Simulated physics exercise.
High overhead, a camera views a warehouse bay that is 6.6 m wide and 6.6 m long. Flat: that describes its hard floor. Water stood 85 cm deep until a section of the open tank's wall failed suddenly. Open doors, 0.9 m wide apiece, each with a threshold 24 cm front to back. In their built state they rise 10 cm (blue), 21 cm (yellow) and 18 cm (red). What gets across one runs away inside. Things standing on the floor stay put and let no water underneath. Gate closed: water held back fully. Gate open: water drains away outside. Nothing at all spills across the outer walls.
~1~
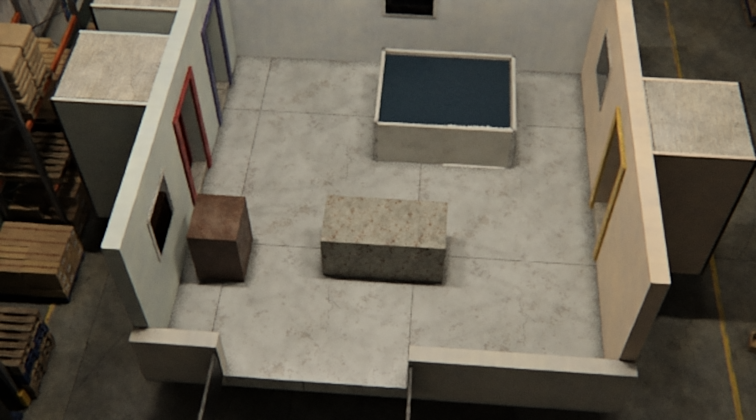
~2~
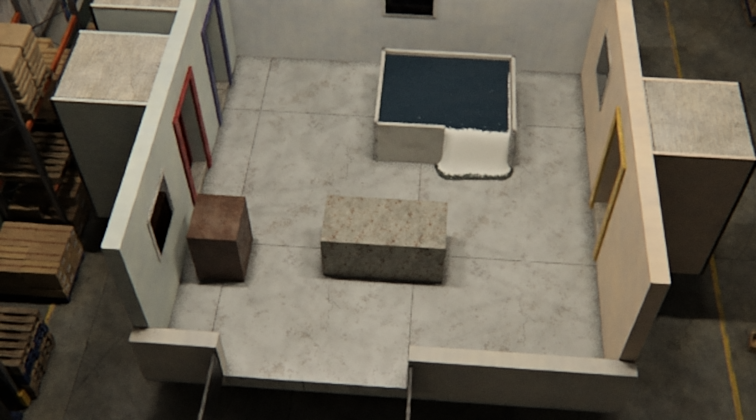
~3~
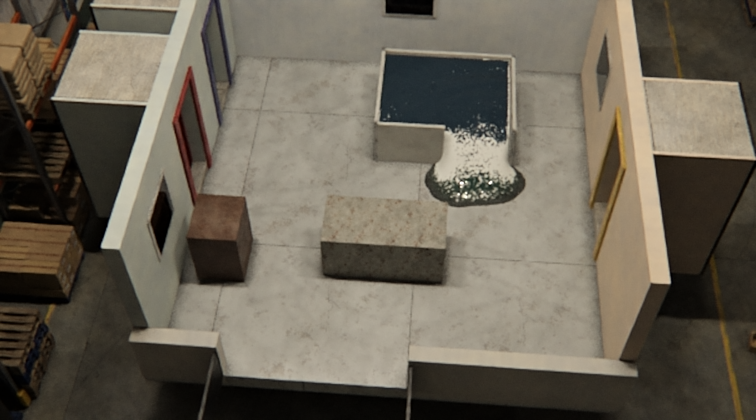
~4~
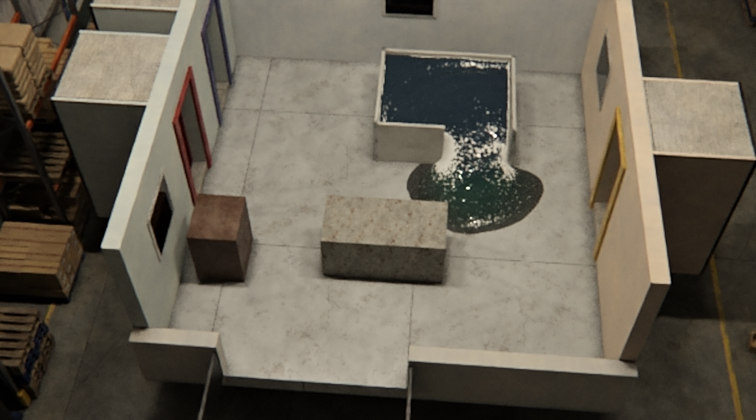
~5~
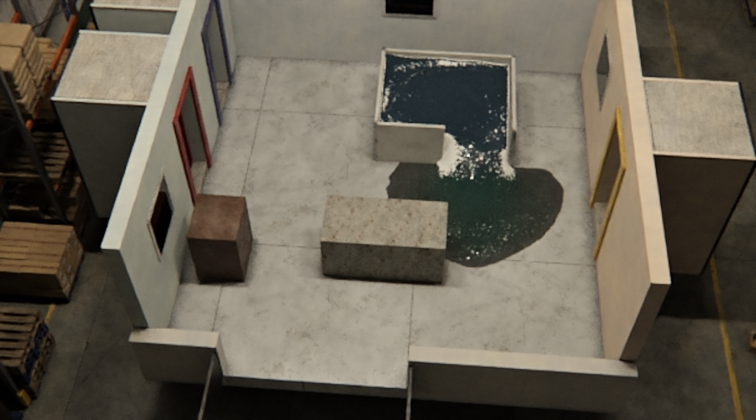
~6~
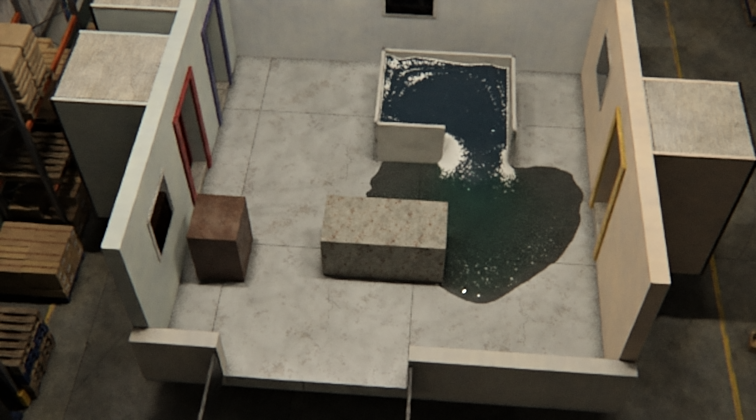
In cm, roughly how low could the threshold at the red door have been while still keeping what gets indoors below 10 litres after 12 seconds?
About 8 cm.
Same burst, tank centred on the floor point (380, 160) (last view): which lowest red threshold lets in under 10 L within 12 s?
26 cm or thereabouts.
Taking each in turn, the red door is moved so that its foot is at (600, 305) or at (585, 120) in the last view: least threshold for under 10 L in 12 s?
You'd want about 25 cm there first, then about 5.5 cm.
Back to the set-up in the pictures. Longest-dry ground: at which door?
It is the blue one.
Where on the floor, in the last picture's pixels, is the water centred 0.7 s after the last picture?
Around (461, 171).
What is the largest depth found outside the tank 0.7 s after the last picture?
42 cm.
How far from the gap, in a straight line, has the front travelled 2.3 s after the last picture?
Near 5.4 metres, give or take.
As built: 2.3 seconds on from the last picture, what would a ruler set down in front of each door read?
Depths, in cm - blue: 0, yellow: 13, red: 10.
Then, 0.7 s after the last picture water covers 30 % of the floor, deepest (42 cm) near (479, 173); it has not reached the red door.
Then, 2.3 s after the last picture water covers 60 % of the floor, deepest (42 cm) near (582, 312); 10 cm at the red door, 0 litres in over its 18 cm threshold.
Then, 11.3 s after the last picture water covers 100 % of the floor, deepest (12 cm) near (292, 62); 3 cm at the red door, 0 litres in over its 18 cm threshold.
At the red door as built, the water peaked near 12 cm, 2.7 s after the last picture.
With a threshold of 6.5 cm, 24 litres would have come in within the 12 s; with 9 cm, 5 litres. So under 10 litres takes about 8 cm.
